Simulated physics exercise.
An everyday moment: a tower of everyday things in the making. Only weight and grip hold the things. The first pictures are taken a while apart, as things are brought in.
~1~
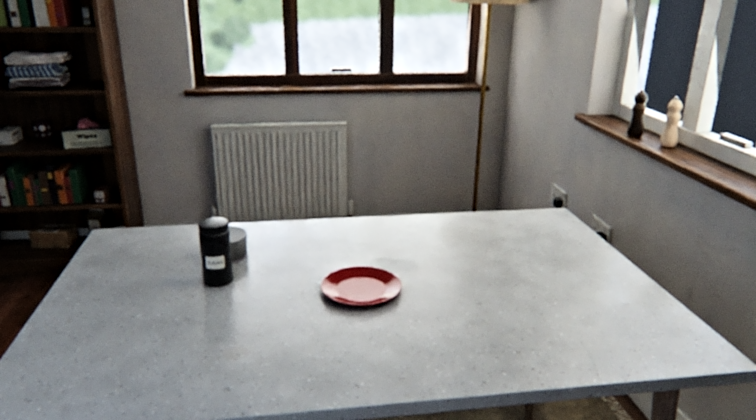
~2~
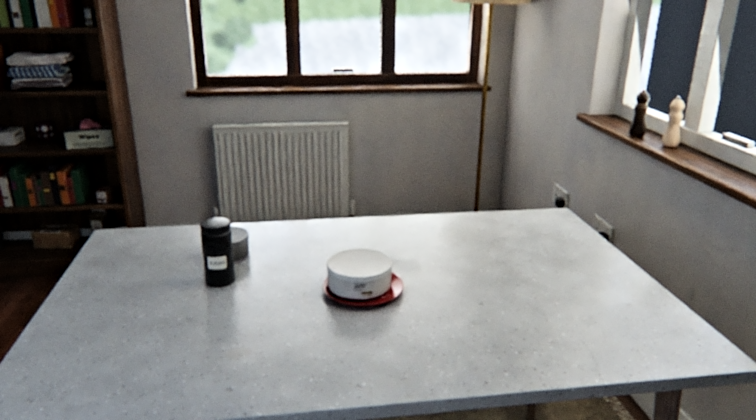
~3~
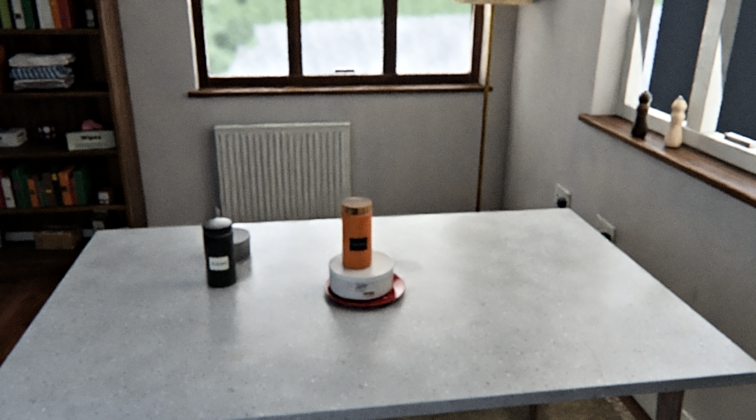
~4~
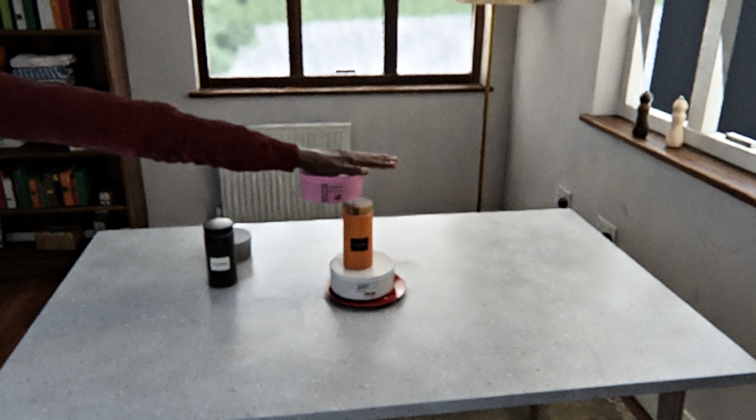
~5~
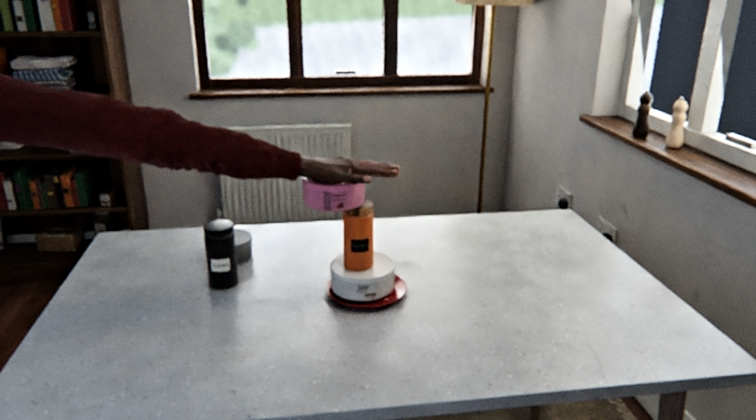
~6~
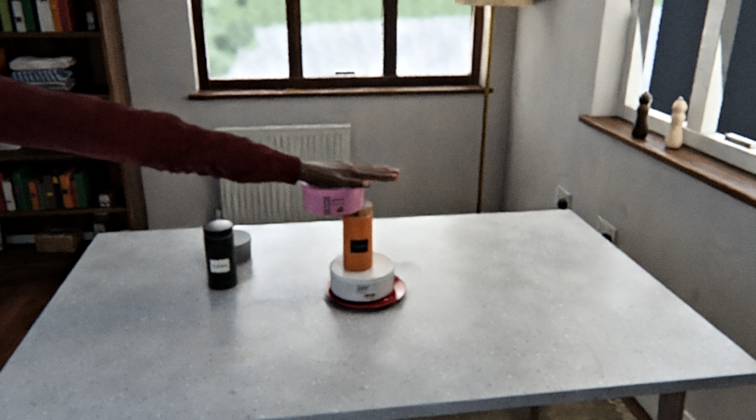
On a grey table in a room with a radiator and windows, a white tub and then an orange jar appear stacked on a red plate, and a hand reaching from the left lowers a pink tub onto the jar, still holding it.
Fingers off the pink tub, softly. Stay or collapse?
It gives way.
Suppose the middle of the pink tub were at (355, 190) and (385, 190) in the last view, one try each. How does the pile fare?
First try: It keeps its balance; second try: It loses its balance.
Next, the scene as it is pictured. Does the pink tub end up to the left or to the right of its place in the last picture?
It goes to the left.
Then, 0.30 s later than the last frame, pink tub now fallen.
Then, 0.40 s later than the last frame, things are still on the move.
Then, 0.50 s later than the last frame, as before.
When it is over, fallen, pink tub; the other 5 as before. End places, in pixels of the last picture, pink tub near (246, 291). The pile loses its balance.
